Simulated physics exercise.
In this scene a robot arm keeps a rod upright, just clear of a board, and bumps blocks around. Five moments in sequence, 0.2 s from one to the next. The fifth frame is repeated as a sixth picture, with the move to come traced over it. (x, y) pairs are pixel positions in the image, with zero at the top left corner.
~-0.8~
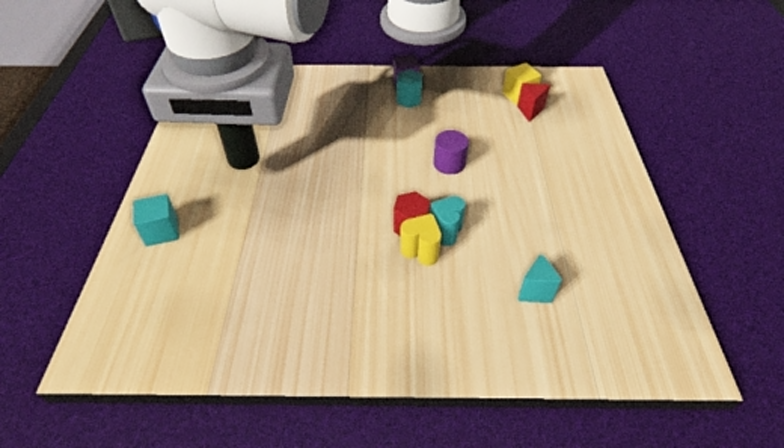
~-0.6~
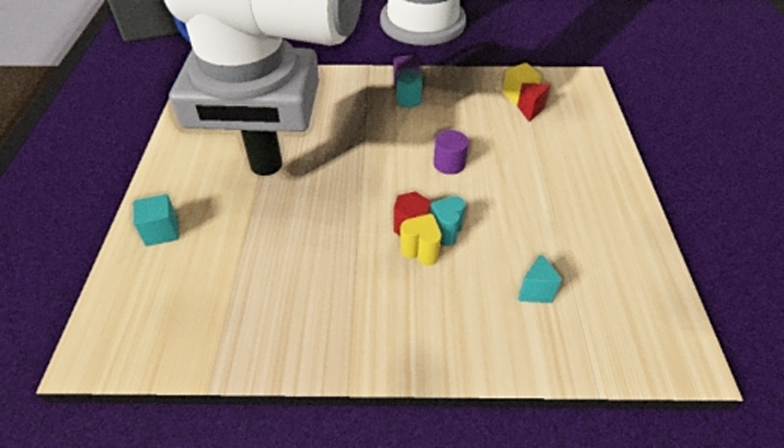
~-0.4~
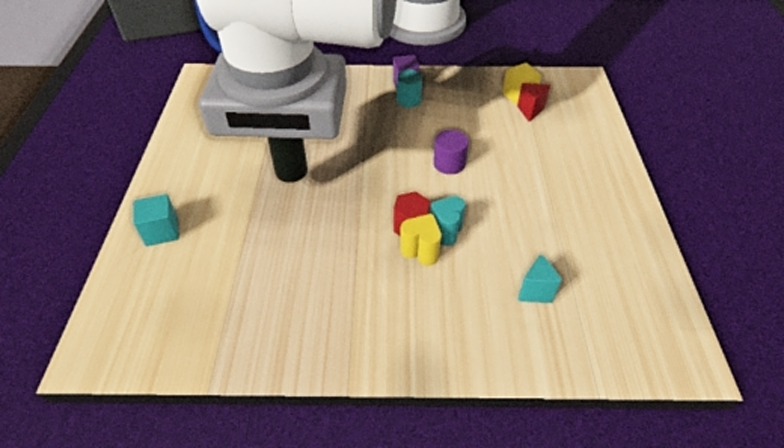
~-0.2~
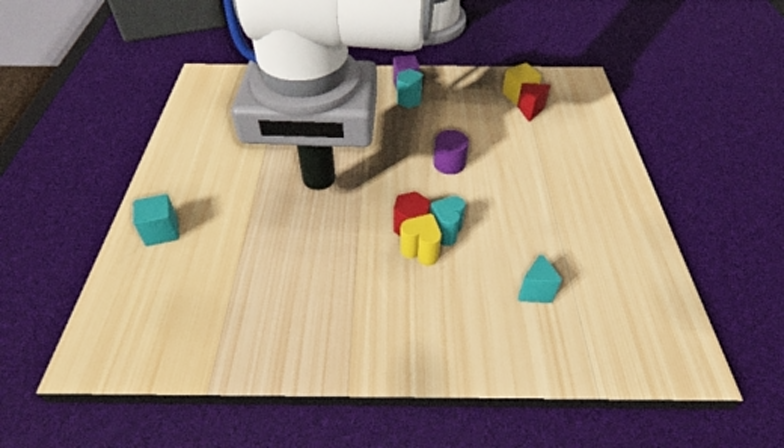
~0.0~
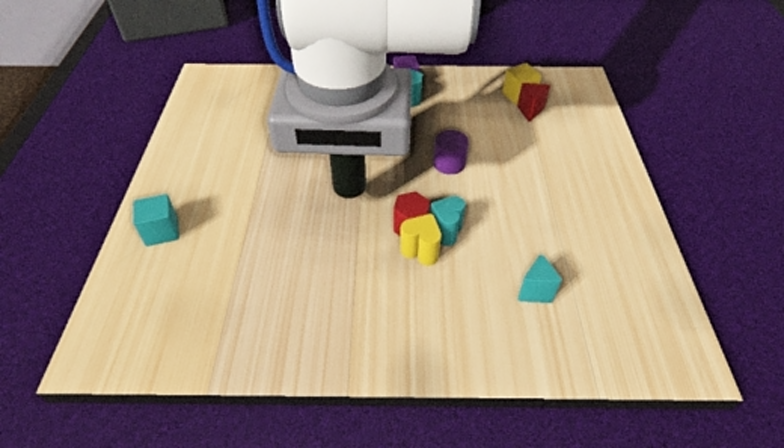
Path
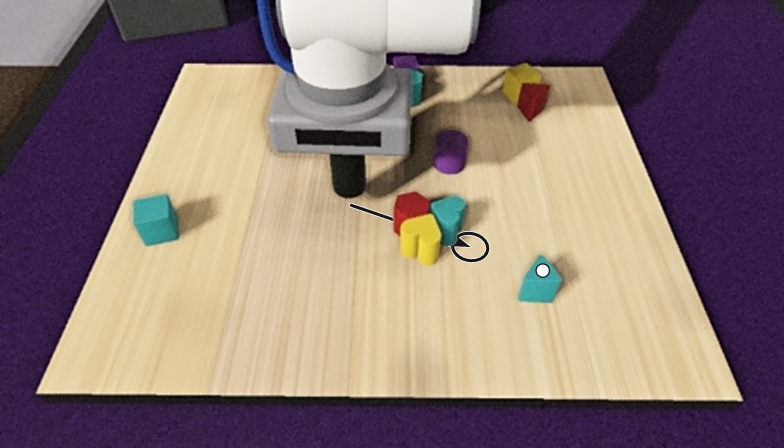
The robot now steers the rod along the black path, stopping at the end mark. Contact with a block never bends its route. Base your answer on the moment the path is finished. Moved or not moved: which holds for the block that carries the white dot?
It barely shifts, if at all.
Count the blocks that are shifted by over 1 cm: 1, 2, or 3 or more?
The count is three or more.
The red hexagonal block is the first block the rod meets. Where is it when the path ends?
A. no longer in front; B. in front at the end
That would be B.
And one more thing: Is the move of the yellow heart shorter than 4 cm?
Yes, I think so.
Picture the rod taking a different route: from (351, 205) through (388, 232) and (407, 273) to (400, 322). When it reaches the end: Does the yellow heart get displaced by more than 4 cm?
Going by the path, no.
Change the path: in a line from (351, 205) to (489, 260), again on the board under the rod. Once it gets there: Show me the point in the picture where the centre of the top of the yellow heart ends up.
My estimate: (447, 248).
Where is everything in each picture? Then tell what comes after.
The first frame shows rod's lower end at (244, 161); red hexagonal block at (412, 204); yellow heart at (423, 228); turquoise heart at (449, 208); turquoise three-sided block at (543, 271).
The second frame shows rod at (267, 166); blocks still.
The third frame shows rod at (292, 173); blocks still.
The fourth frame shows rod at (319, 180); blocks still.
The fifth frame shows rod at (350, 188); red hexagonal block at (412, 204); yellow heart at (423, 228); turquoise heart at (449, 208); turquoise three-sided block at (543, 271).
Drawn move, in a line from (351, 205) to (470, 247); the dot is on the turquoise three-sided block.
The first path, step by step. One third of the way, rod at (389, 201); red hexagonal block at (421, 207); yellow heart at (428, 232); turquoise heart at (457, 210).
Two thirds of the way, rod at (432, 216); red hexagonal block at (467, 220); yellow heart at (440, 241), turned 35° clockwise; turquoise heart at (499, 224), turned 30° clockwise.
At the end, rod at (473, 230); red hexagonal block at (510, 234); yellow heart at (440, 241), turned 35° clockwise; turquoise heart at (544, 237), turned 25° clockwise; turquoise three-sided block still.
